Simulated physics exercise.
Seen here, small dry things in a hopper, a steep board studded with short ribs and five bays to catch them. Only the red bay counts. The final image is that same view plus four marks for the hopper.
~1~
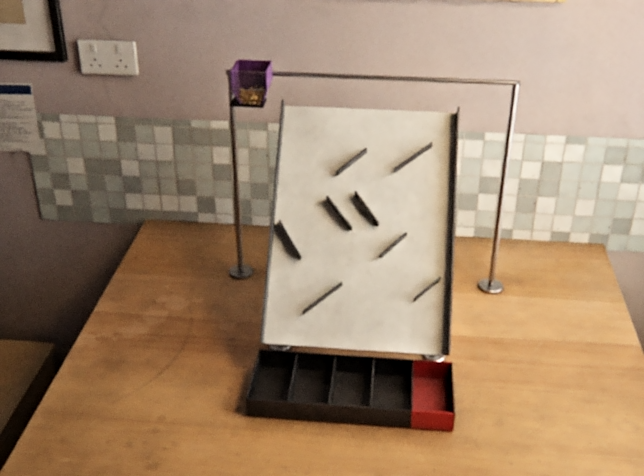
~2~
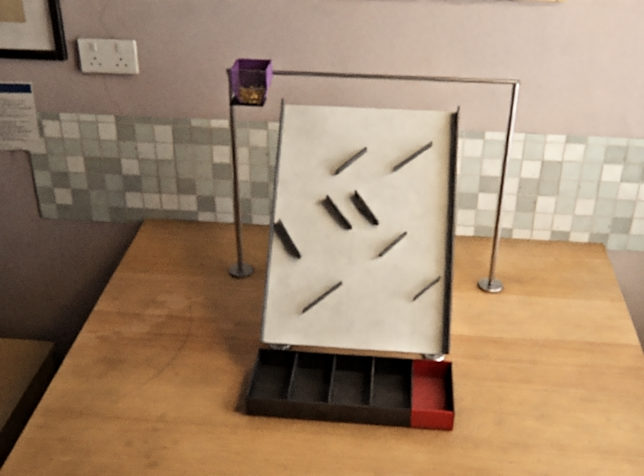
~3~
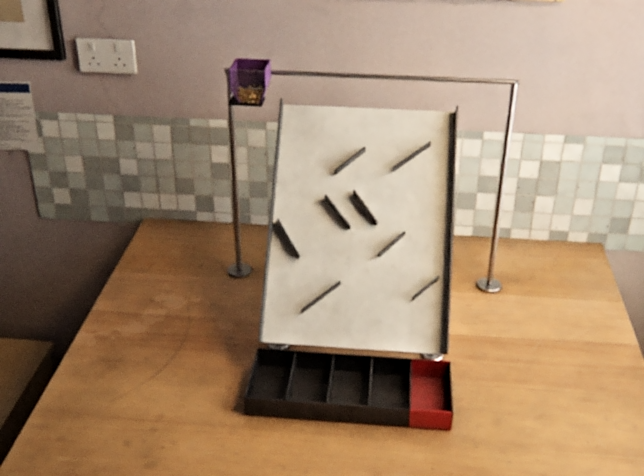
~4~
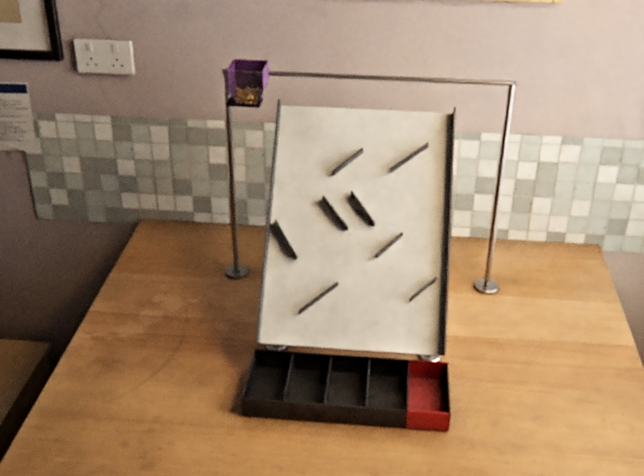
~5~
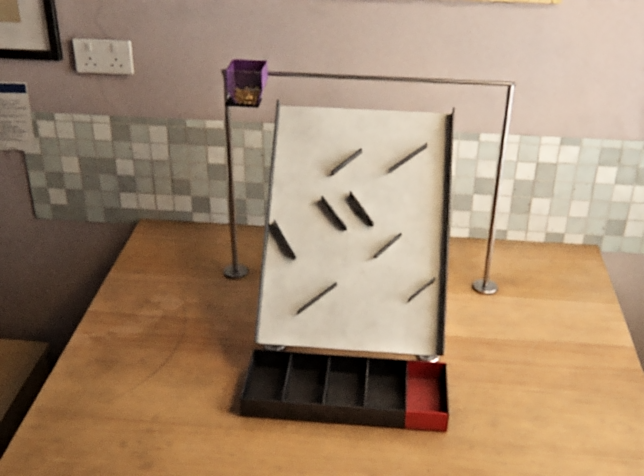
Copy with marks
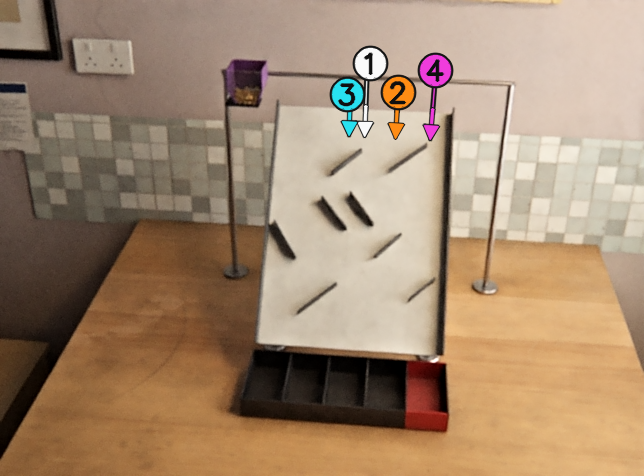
Tilted white board with dark ribs standing still above a tray with one red bay, a small purple hopper at upper left.
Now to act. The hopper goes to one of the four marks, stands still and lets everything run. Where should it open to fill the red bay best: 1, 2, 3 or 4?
It is 4.
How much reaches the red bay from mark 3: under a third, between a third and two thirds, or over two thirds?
Under a third.
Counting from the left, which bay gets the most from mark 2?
It is the third one.
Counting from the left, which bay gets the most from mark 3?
It is the first one.
On the marked copy, mark 1 meets the board at (364, 131); mark 2 meets the board at (395, 133); mark 3 meets the board at (349, 130); mark 4 meets the board at (430, 134).
If 1 is chosen, none in the red bay, nearly all in other bays.
If 2 is chosen, none in the red bay, nearly all in other bays.
If 3 is chosen, none in the red bay, nearly all in other bays.
If 4 is chosen, about a third in the red bay, about two thirds in other bays, a stray few held on the board.
